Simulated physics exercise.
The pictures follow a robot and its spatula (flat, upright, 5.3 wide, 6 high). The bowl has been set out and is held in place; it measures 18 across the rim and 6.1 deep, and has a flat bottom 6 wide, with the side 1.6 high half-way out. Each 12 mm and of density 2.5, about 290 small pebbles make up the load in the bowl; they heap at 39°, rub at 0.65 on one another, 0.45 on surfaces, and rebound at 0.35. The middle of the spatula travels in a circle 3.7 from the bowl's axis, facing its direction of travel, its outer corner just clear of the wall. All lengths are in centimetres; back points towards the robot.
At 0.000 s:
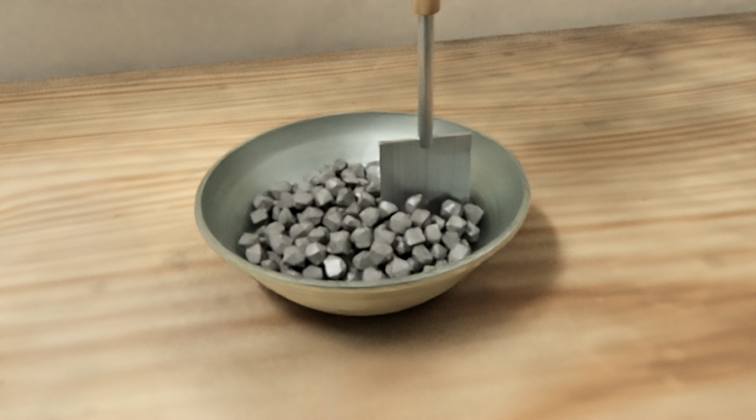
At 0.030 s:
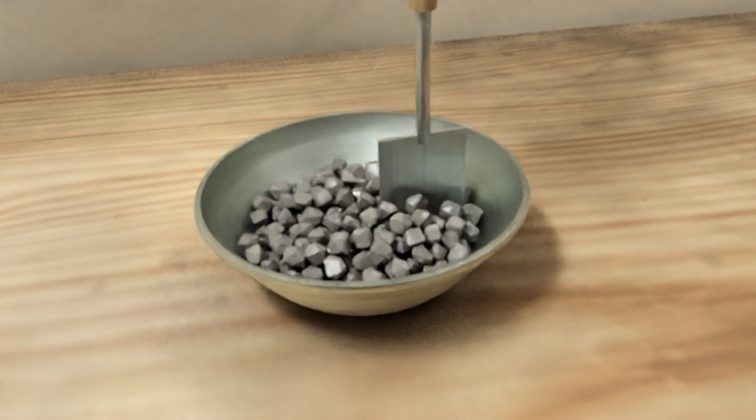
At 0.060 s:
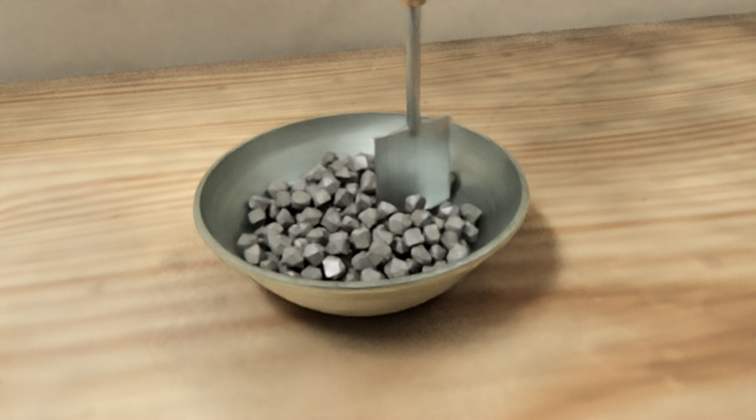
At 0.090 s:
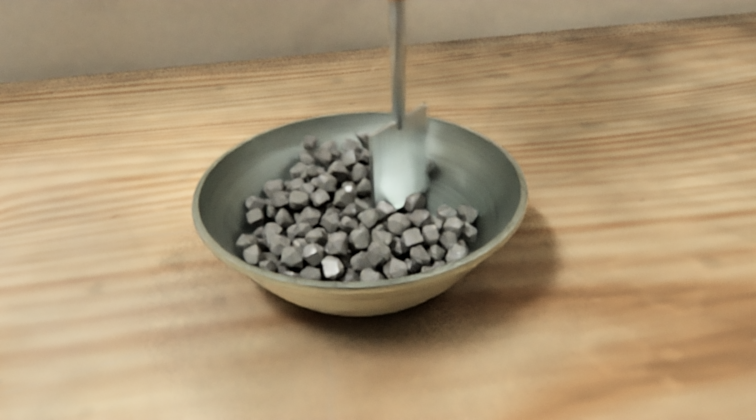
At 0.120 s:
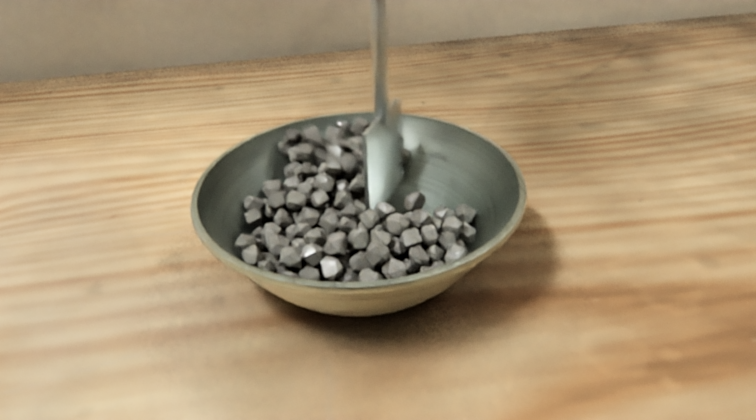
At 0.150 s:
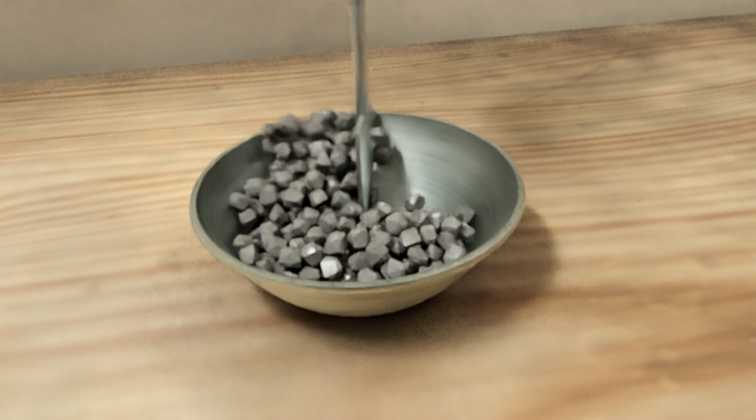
The footage shows a spatula with a flat metal blade sweeping leftward through small grey pebbles in a round bowl on a wooden surface, turning edge-on as the pebbles pile up at the back left, leaving bare bowl behind it.
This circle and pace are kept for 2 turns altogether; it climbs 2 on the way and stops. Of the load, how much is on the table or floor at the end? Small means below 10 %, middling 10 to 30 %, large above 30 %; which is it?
Verdict: Middling.
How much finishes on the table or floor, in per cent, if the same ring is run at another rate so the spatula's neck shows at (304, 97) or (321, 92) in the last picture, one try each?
About 40 per cent, then about 35 per cent.
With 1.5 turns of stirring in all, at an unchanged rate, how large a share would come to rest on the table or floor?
Then roughly 20 percent.
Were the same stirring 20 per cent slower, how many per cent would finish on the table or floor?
It would come to around 15 percent.
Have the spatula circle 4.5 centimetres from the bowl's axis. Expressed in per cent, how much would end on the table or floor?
Near 20 percent.
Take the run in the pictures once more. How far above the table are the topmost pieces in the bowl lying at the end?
Height: Roughly 6.5 cm.
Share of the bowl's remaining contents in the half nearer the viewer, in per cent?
Close to 50 in a hundred.
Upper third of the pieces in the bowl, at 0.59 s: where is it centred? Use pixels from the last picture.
Somewhere around (454, 191) in the last view.
After 0.59 s, 328° round, highest piece 9 above the table; 250 in the bowl, 35 on the table or floor, 9 in flight or on the tool.
After 1.03 s, 222° round, highest piece 8 above the table; 234 in the bowl, 60 on the table or floor.
After 1.45 s, 0° round, highest piece 6 above the table; 232 in the bowl, 62 on the table or floor.
After 2.15 s, 0° round, highest piece 6 above the table; 232 in the bowl, 62 on the table or floor.
At rest, 232 in the bowl, 62 on the table or floor. That is 21 % on the table or floor.
